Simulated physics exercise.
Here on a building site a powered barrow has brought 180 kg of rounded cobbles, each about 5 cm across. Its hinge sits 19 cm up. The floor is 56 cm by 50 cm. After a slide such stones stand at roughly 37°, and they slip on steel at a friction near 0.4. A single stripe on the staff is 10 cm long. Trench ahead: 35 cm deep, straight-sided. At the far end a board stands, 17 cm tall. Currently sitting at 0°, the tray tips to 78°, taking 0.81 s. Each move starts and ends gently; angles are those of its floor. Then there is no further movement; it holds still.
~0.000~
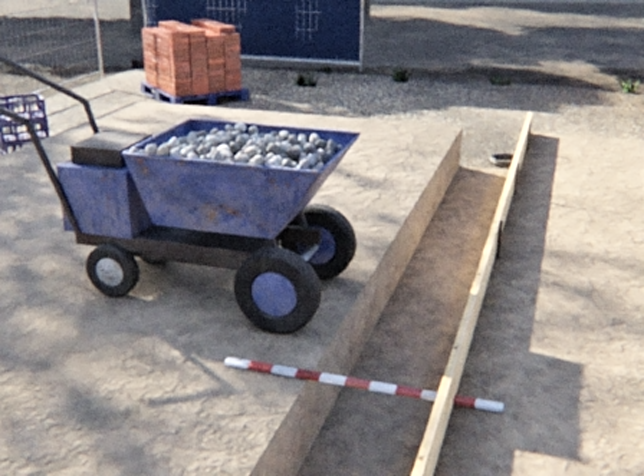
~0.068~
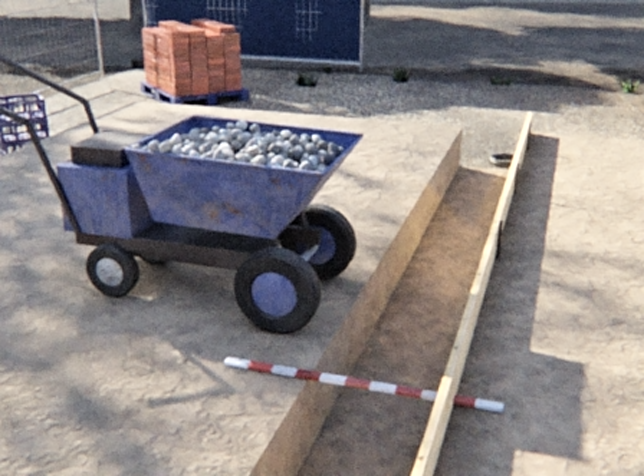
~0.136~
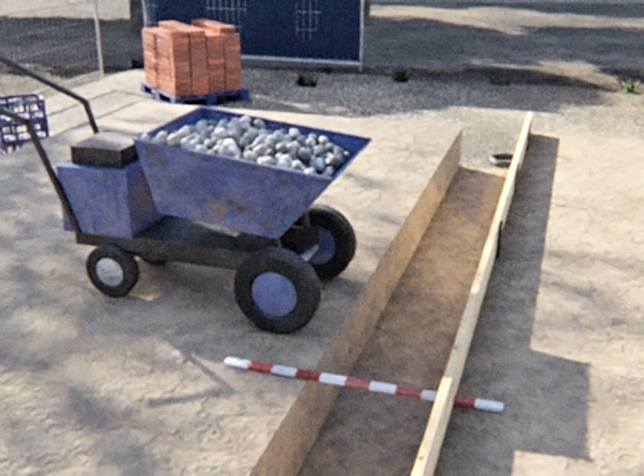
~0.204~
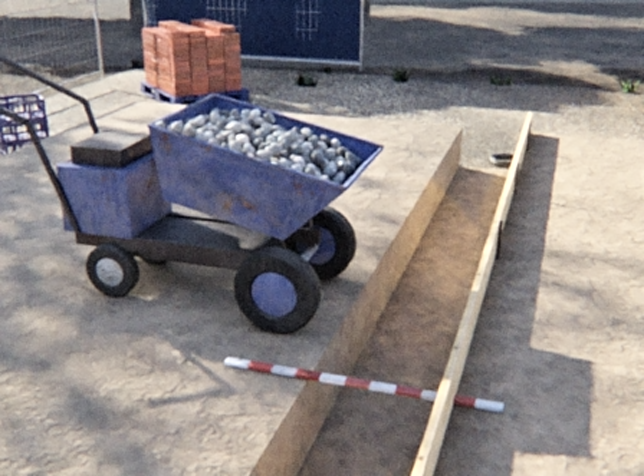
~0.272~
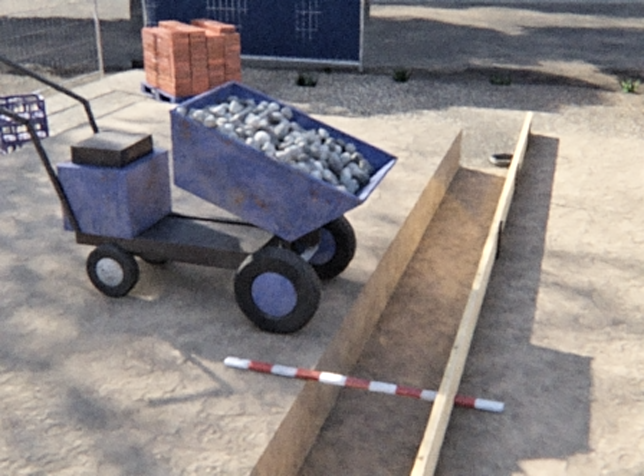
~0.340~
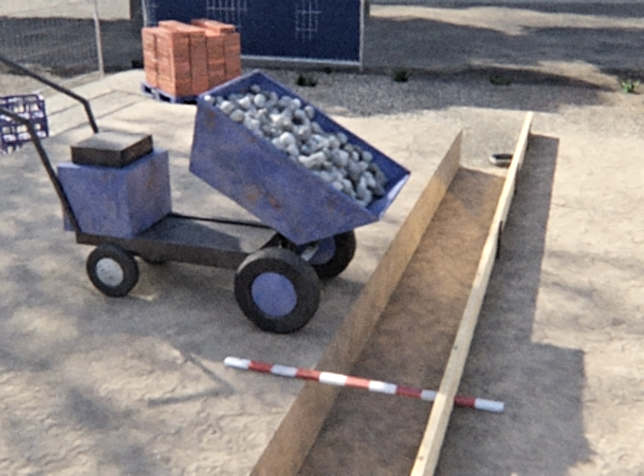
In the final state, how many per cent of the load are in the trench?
About 76 per cent are in the trench in the final state.
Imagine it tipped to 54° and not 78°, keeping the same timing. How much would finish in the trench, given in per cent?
Then about 30 per cent.
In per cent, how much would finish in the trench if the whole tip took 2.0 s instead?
Expected share: Around 90%.
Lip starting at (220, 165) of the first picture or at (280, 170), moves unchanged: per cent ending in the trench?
100 % and 100 %.
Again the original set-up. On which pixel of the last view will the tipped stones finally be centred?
Their centre sits close to (439, 373).
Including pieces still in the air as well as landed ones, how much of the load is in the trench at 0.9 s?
By that moment, roughly 30 per cent of the load.
After 0.6 s the floor is at 66°; 100 % in the tray; the foremost stones are at (430, 262).
After 0.9 s the floor is at 78°; 57 % in the tray, 29 % in the trench, 15 % past the trench; the foremost stones are at (548, 335).
After 1.3 s the floor is at 78°; 17 % in the tray, 58 % in the trench, 24 % past the trench; the foremost stones are past the picture's edge.
After 3.2 s the floor is at 78°; 0 % in the tray, 76 % in the trench, 24 % past the trench; the foremost stones are past the picture's edge.
